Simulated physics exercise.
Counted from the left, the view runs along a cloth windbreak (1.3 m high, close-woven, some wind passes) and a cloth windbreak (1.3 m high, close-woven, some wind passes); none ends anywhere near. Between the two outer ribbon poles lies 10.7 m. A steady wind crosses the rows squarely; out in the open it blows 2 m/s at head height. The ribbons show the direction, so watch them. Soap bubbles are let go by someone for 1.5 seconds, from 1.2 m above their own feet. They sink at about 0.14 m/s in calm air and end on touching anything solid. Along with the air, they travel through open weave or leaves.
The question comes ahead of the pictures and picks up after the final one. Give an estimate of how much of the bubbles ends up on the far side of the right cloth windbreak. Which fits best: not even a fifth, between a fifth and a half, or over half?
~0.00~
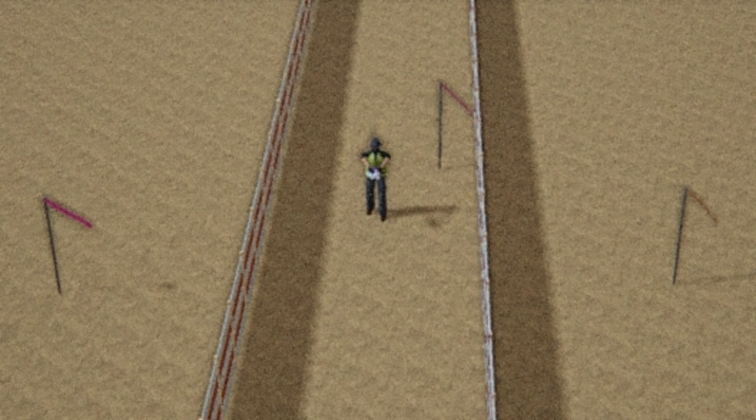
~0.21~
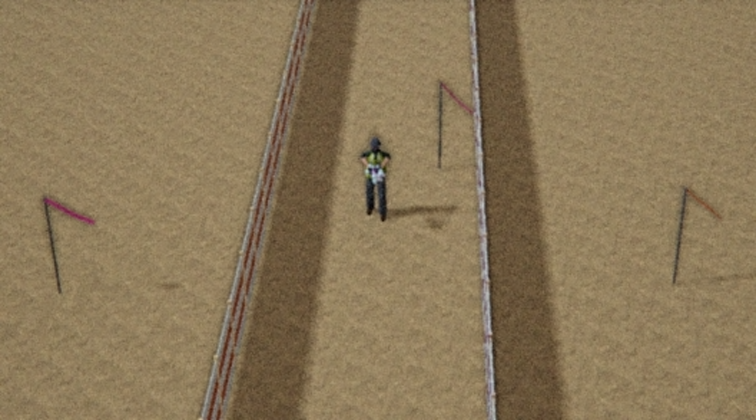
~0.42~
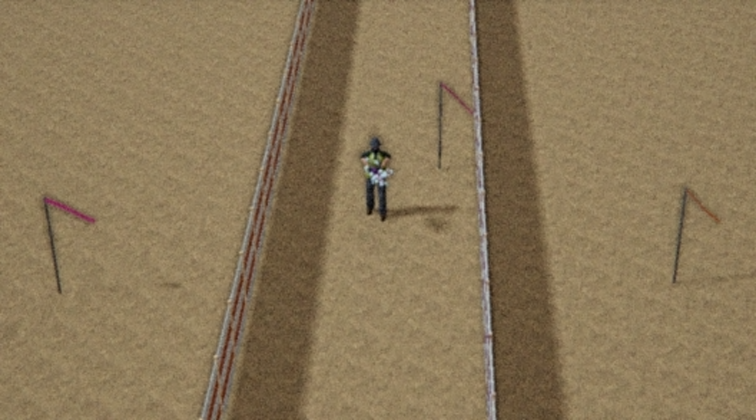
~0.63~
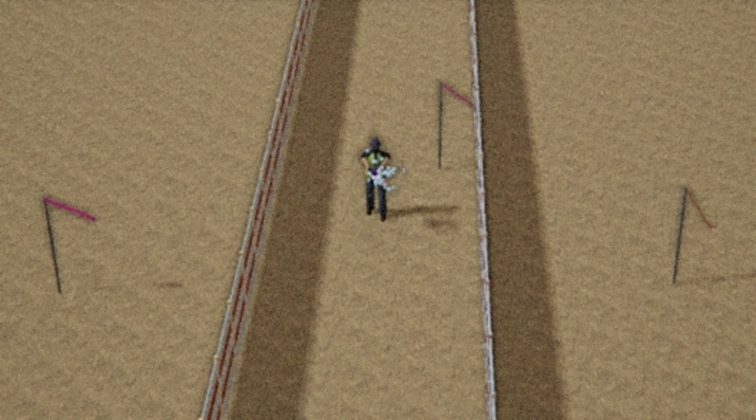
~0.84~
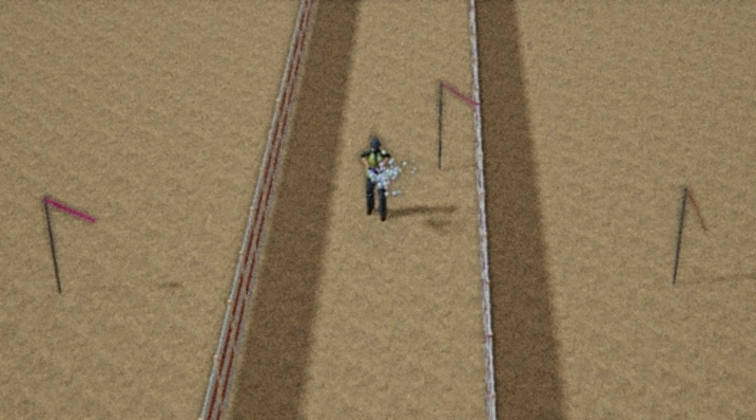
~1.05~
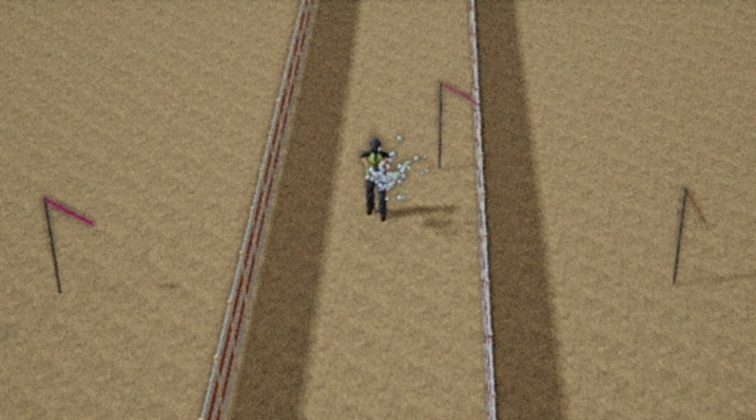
The best fit is over half.
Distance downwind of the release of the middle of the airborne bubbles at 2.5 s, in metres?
1.0 metres.
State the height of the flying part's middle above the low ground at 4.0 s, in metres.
About 1.2 m.
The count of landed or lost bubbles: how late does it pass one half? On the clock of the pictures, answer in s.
Roughly at 12.0 s.
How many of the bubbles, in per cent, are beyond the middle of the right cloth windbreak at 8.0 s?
My guess is close to 70 %.
After 2.5 s, 0 % is no longer flying here, and 7 % is beyond the right cloth windbreak; the middle of what still flies is 1.2 m above the low ground, near (422, 177).
After 4.0 s, 1 % is no longer flying here, and 38 % is beyond the right cloth windbreak; the middle of what still flies is 1.1 m above the low ground, near (466, 181).
After 8.0 s, 27 % is no longer flying here, and 68 % is beyond the right cloth windbreak; the middle of what still flies is 0.9 m above the low ground, near (595, 192).
After 20.0 s, 77 % is no longer flying here, and 74 % is beyond the right cloth windbreak.
After 45.0 s, 100 % is no longer flying here, and 74 % is beyond the right cloth windbreak.
